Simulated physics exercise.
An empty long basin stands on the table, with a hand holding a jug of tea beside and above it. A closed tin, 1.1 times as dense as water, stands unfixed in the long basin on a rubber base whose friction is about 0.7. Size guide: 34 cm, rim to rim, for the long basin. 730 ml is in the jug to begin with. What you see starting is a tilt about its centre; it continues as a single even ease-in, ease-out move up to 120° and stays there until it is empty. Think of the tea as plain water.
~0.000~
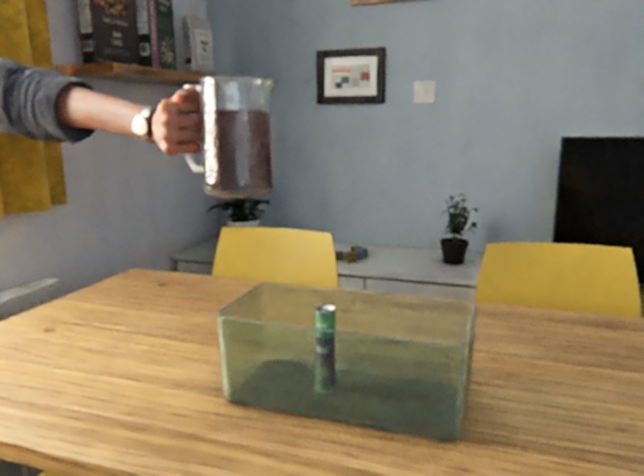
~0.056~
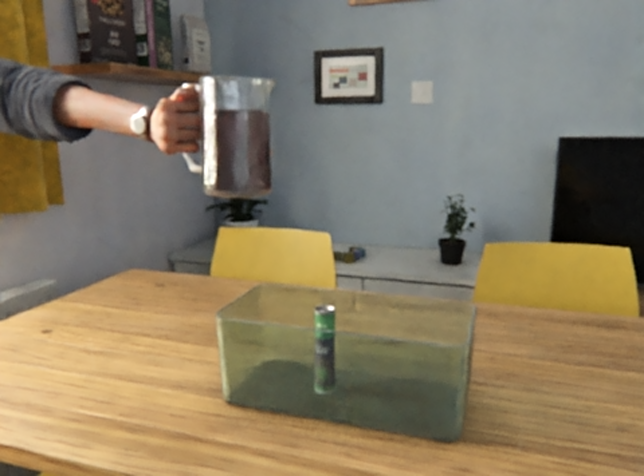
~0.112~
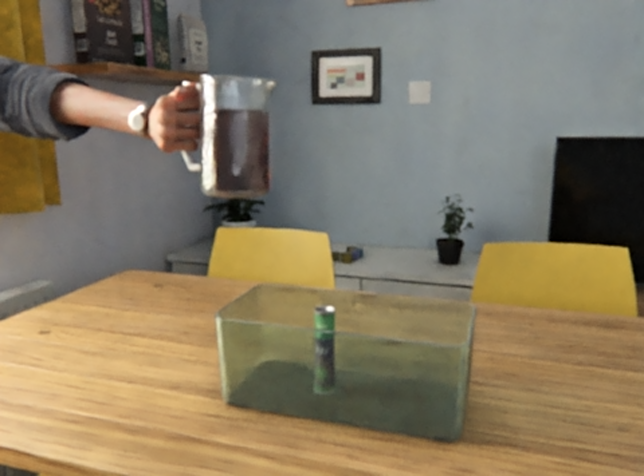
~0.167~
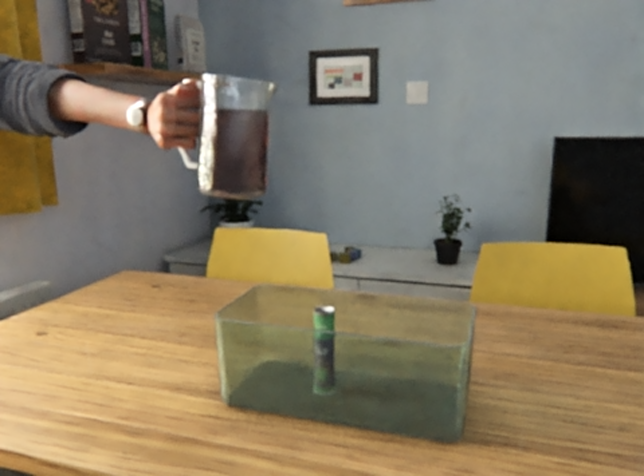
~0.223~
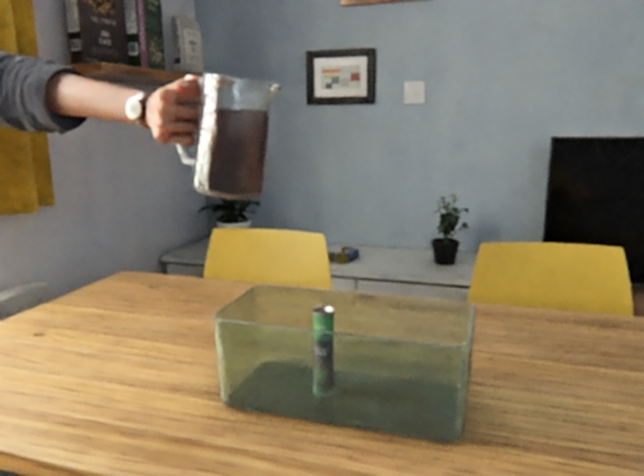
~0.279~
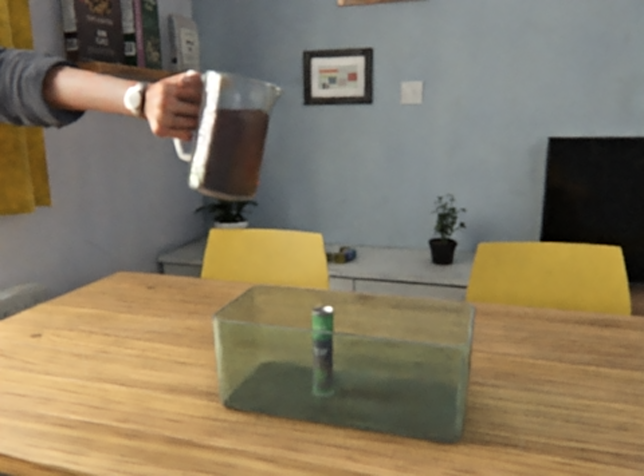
A hand holds a glass jug of brown liquid and slowly tilts it slightly right.
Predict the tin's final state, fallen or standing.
I predict it is standing.
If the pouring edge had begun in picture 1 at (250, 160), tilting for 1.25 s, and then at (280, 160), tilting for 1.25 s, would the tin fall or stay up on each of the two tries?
Trial 1 - tin tips; trial 2 - tin tips.
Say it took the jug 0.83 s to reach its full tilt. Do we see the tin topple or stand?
The tin remains upright.
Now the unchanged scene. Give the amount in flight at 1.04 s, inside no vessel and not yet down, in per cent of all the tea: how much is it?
Around 36 percent of the liquid.
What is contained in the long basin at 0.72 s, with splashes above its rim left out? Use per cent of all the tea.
Roughly 0 percent.
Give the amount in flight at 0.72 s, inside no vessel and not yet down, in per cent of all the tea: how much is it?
Around 7 in a hundred.
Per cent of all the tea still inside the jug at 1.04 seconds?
What remains is about 32 percent of it all.
Then, 0.72 s in, the tilt is 74° and 93 per cent is still to pour; the tin stands where it began.
Then, 1.04 s in, the tilt is 112° and 33 per cent is still to pour; the tin stands where it began.
Then, 1.38 s in, the tilt is 120° and 0 per cent is still to pour; the tin stands where it began.
Then, 1.75 s in, the tilt is 120° and 0 per cent is still to pour; the tin stands where it began.
Finally, the tin stands where it began.
